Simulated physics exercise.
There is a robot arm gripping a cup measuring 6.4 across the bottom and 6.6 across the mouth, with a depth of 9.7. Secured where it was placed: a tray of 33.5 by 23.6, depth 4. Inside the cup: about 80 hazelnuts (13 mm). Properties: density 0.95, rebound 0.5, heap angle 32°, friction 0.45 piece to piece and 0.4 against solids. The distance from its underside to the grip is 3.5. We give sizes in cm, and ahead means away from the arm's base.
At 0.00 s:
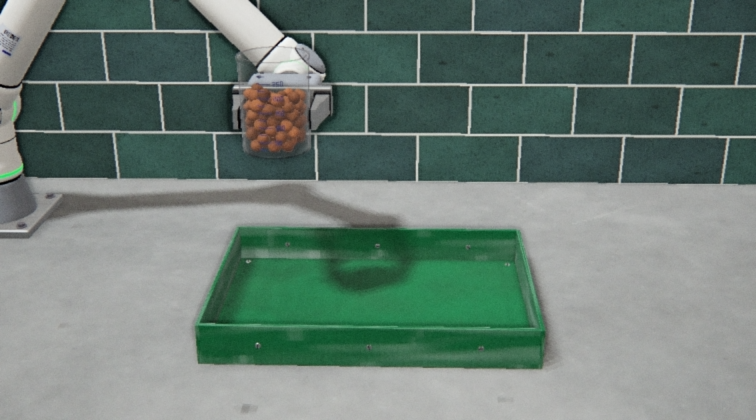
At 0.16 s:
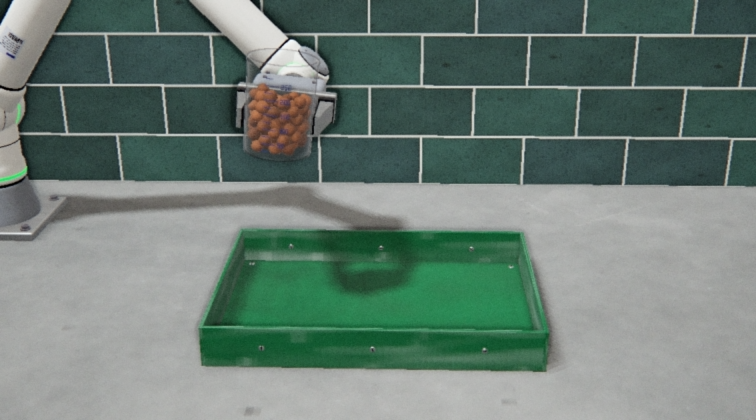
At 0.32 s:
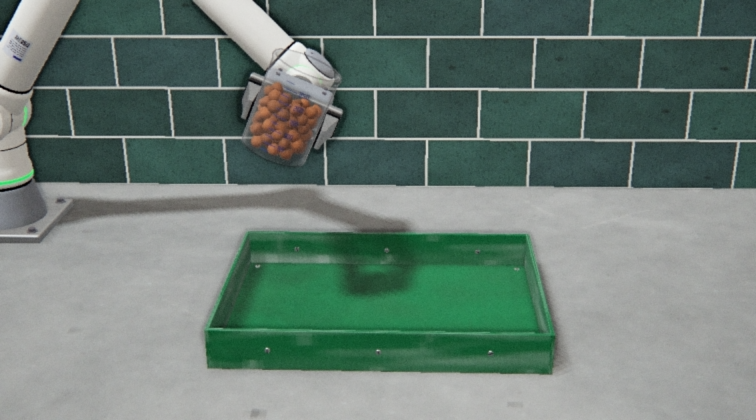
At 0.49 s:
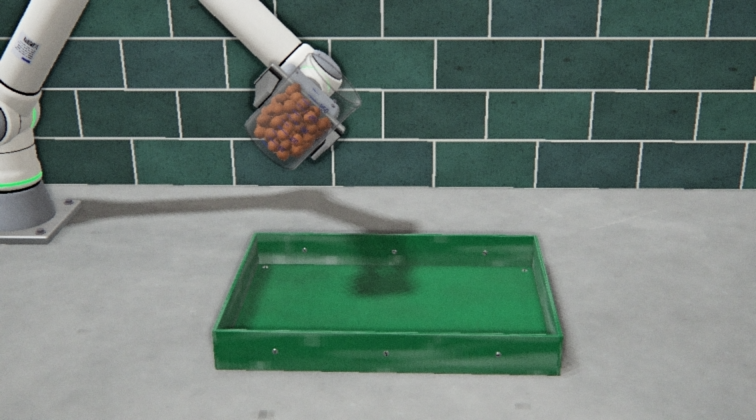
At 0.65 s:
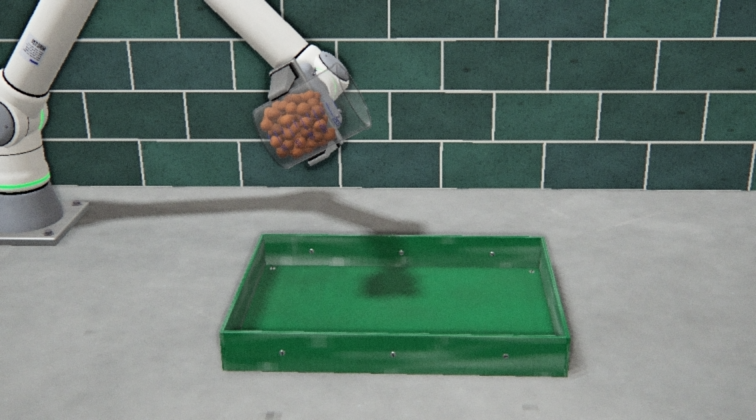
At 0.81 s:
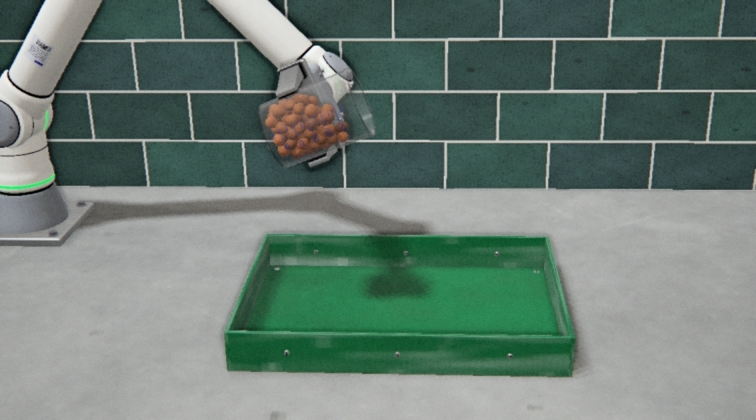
A white robot arm reaches in from the upper left, gripping a clear cup of brown hazelnuts above an open green tray on a grey surface, seen from the front and slightly above, with dark green brick-patterned tiles behind. The arm tilts the upright cup steadily to the right until it leans well over, and the nuts shift toward its mouth. Meanwhile, the view drifts slightly, moving the tray a little rightward.
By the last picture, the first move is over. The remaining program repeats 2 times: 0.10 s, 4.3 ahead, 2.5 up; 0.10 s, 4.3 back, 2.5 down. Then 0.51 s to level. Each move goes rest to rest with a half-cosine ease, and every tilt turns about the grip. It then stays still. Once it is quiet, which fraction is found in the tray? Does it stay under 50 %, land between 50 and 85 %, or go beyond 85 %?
It lands between 50 and 85 %.
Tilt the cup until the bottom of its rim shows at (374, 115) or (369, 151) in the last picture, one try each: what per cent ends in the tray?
Estimates in order: 40 % and 100 %.
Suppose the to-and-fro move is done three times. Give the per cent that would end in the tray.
About 65 %.
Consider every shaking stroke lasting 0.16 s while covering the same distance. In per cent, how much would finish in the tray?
About 20 per cent in that case.
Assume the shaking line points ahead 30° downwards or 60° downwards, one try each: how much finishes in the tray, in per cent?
Result: Approx. 15 % and 10 %, one try each.
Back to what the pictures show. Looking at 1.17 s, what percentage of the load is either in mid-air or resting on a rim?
That comes to about 8 per cent, more or less.
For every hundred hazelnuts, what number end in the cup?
Something like 30 percent ends there.
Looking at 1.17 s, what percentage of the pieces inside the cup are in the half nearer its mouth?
100 %.
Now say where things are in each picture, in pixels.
In the first frame, cup middle at (275, 104), level; upper third of the load around (274, 101), from x 250 to 300, top at y 90; 79 in the cup.
In the second frame, cup middle at (280, 106), tilted 6° forward; upper third of the load around (275, 104), from x 255 to 305, top at y 90.
In the third frame, cup middle at (290, 110), tilted 23° forward; upper third of the load around (284, 107), from x 255 to 315, top at y 90.
In the fourth frame, cup middle at (301, 114), tilted 45° forward; upper third of the load around (291, 109), from x 260 to 325, top at y 90.
In the fifth frame, cup middle at (311, 118), tilted 62° forward; upper third of the load around (300, 110), from x 265 to 330, top at y 95.
In the sixth frame, cup middle at (316, 120), tilted 68° forward; upper third of the load around (301, 112), from x 270 to 345, top at y 100; 79 in the cup.
By 1.17 s, tilted 68° forward, highest piece 25 above the table; 38 in the tray, 35 in the cup, 6 in flight or on a rim.
By 1.54 s, tilted 19° forward, highest piece 24 above the table; 49 in the tray, 25 in the cup, 5 on the table or floor.
By 1.92 s, level, highest piece 23 above the table; 49 in the tray, 25 in the cup, 5 on the table or floor.
By 2.97 s, level, highest piece 23 above the table; 49 in the tray, 25 in the cup, 5 on the table or floor.
Final count, 49 in the tray, 25 in the cup, 5 on the table or floor. That is 62 % in the tray.
